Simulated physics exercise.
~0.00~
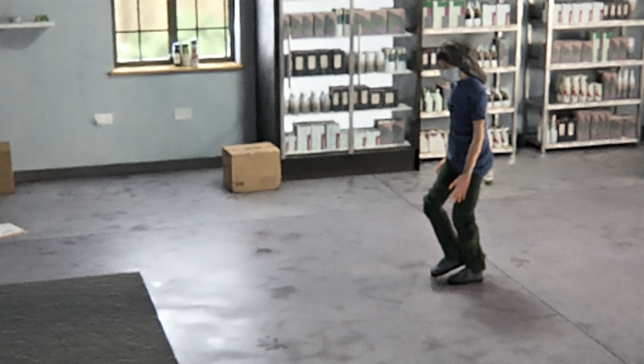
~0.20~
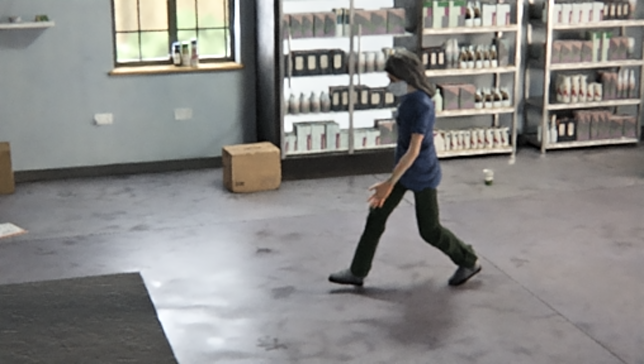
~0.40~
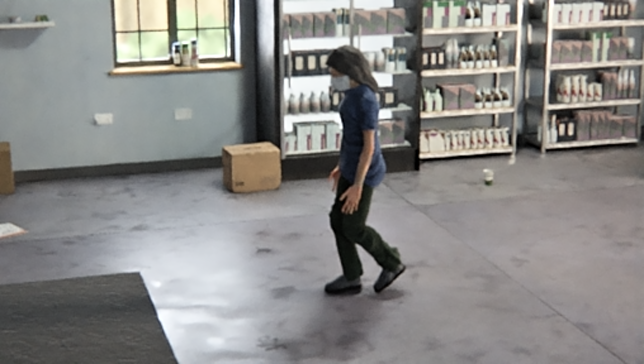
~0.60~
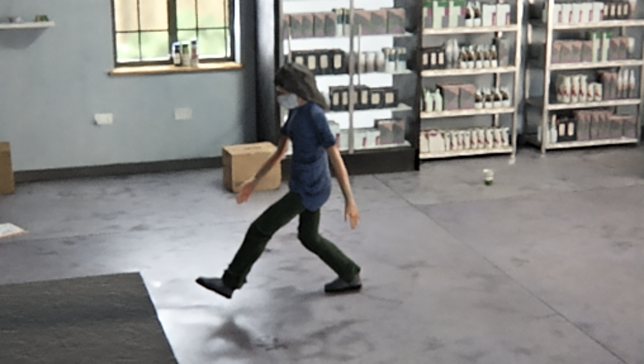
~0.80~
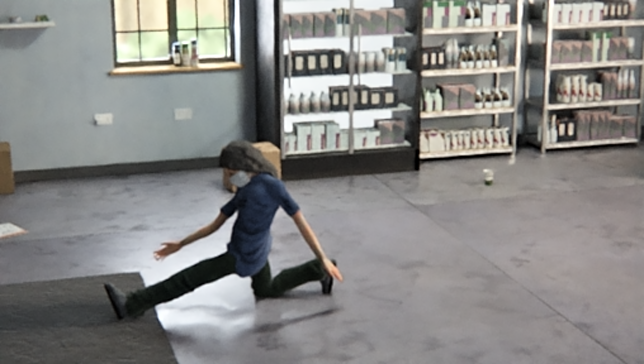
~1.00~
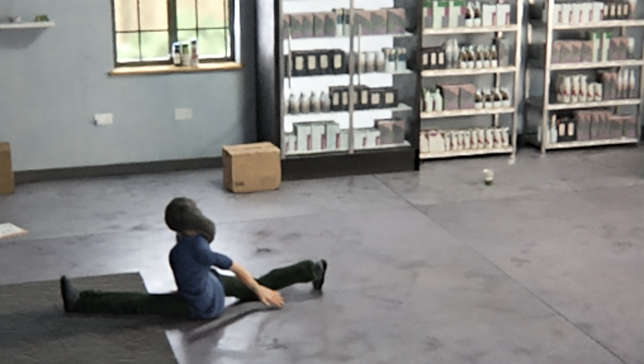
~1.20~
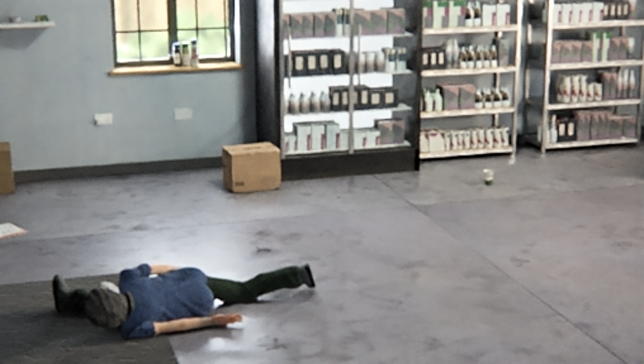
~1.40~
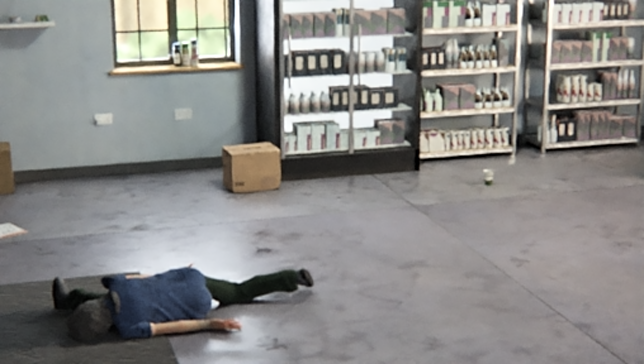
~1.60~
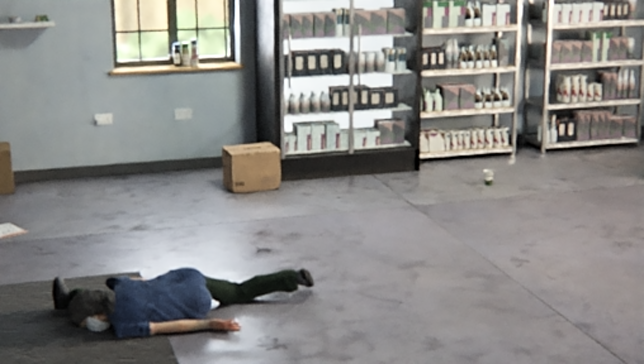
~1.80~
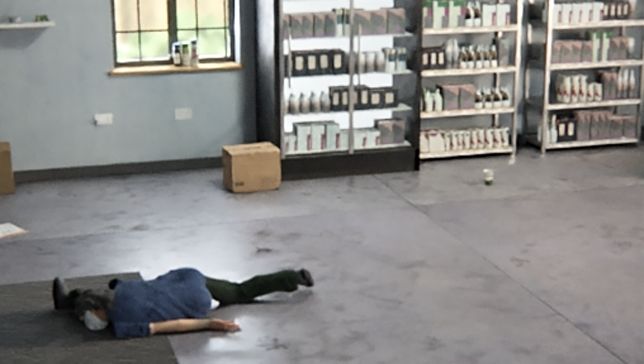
A long-haired shopper in a dark blue top, dark trousers and a pale face mask walks left across a grey shop floor, seen from a raised, still camera. Stocked shelves line the back wall, with a barred window and a cardboard box to their left and a black mat at lower left. Nearing the mat, the shopper takes a long stride, drops low with legs split, and sinks to the floor. The upper body then folds forward and down. The shopper ends lying still, head and chest over the mat's near edge, hips short of it.
